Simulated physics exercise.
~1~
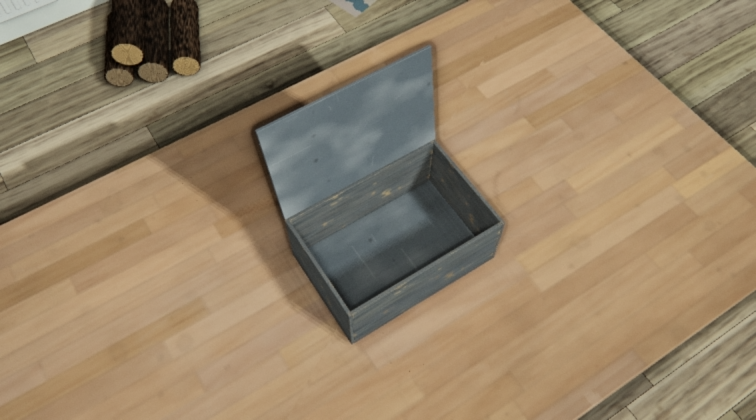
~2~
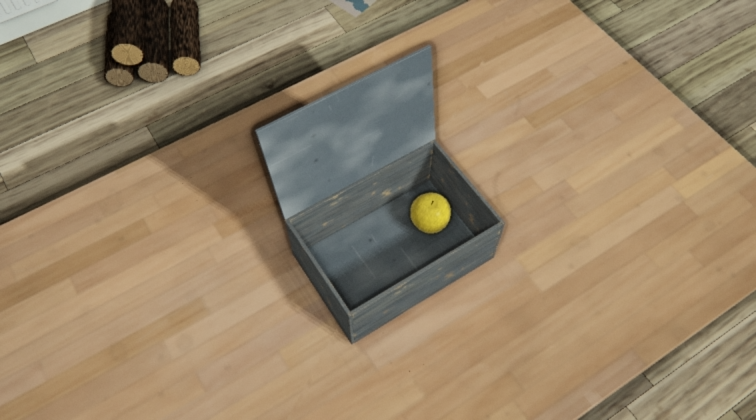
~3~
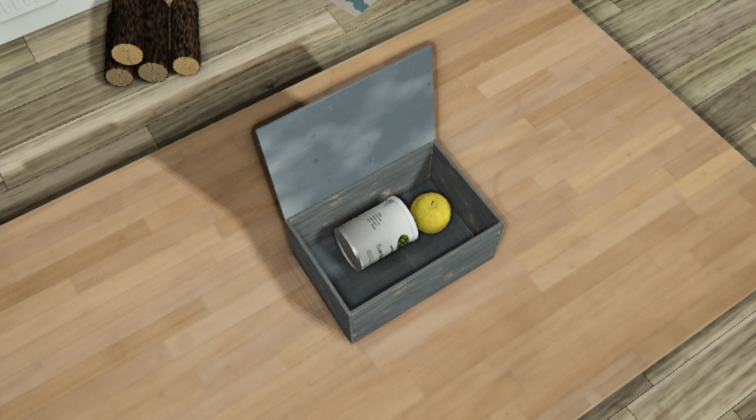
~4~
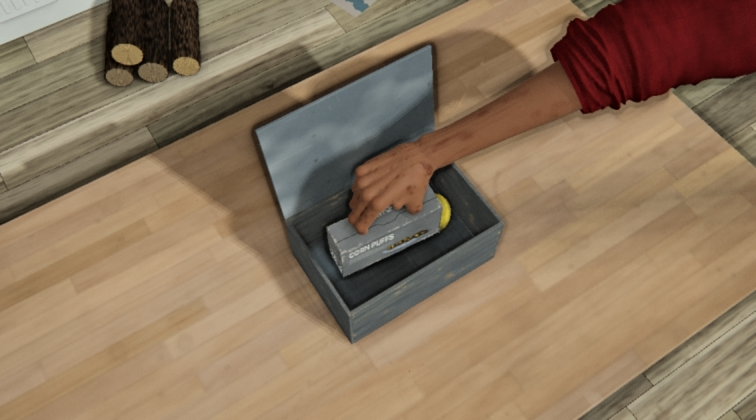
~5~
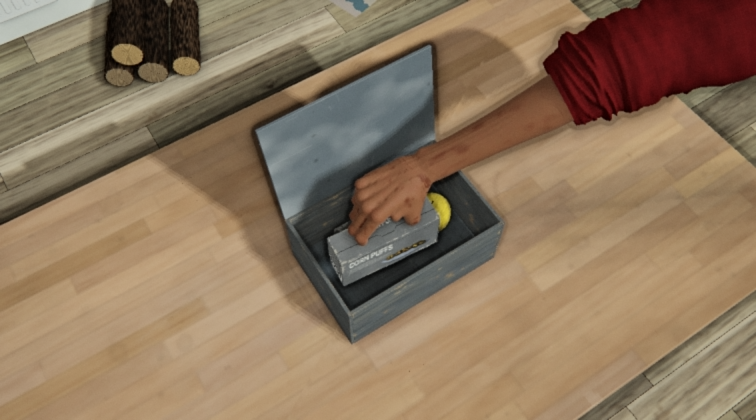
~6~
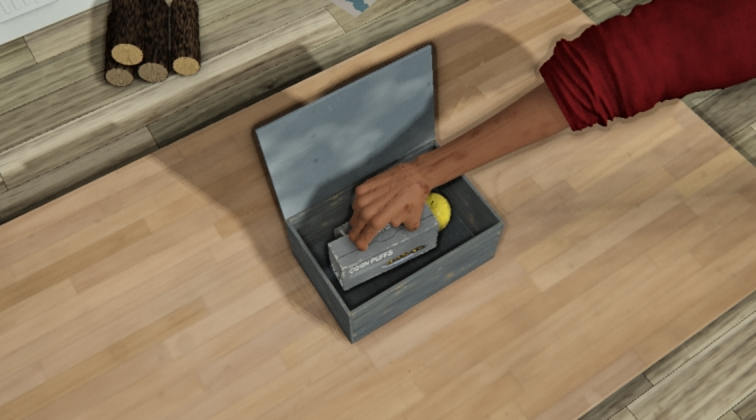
The video shows an open grey box with a hinged lid on a wooden surface, where a yellow fruit and then a white can appear inside, before a red-sleeved arm lowers a grey carton into the box, still gripping it.
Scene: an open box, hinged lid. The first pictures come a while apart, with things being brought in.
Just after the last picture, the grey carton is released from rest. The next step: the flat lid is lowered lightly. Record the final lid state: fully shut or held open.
Final lid state: Fully shut.
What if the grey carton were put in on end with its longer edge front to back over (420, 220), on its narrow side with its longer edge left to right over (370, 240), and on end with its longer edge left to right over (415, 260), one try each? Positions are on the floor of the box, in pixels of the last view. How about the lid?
On the first go it comes down fully, on the second it comes down fully, and on the third it can't shut.
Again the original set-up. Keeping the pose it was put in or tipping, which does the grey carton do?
Observation: The grey carton keeps the set orientation.
Then, 1.20 s after the last picture, lid starting down; grey carton slid a little near (390, 282); white tin rolled a little.
Then, 1.80 s after the last picture, lid 39° above the rim; grey carton slid a little near (390, 282); white tin rolled a little.
At rest, lid shut; moved from the start, grey carton; the other 2 in place. Seen from the same camera at the end, grey carton near (390, 282).
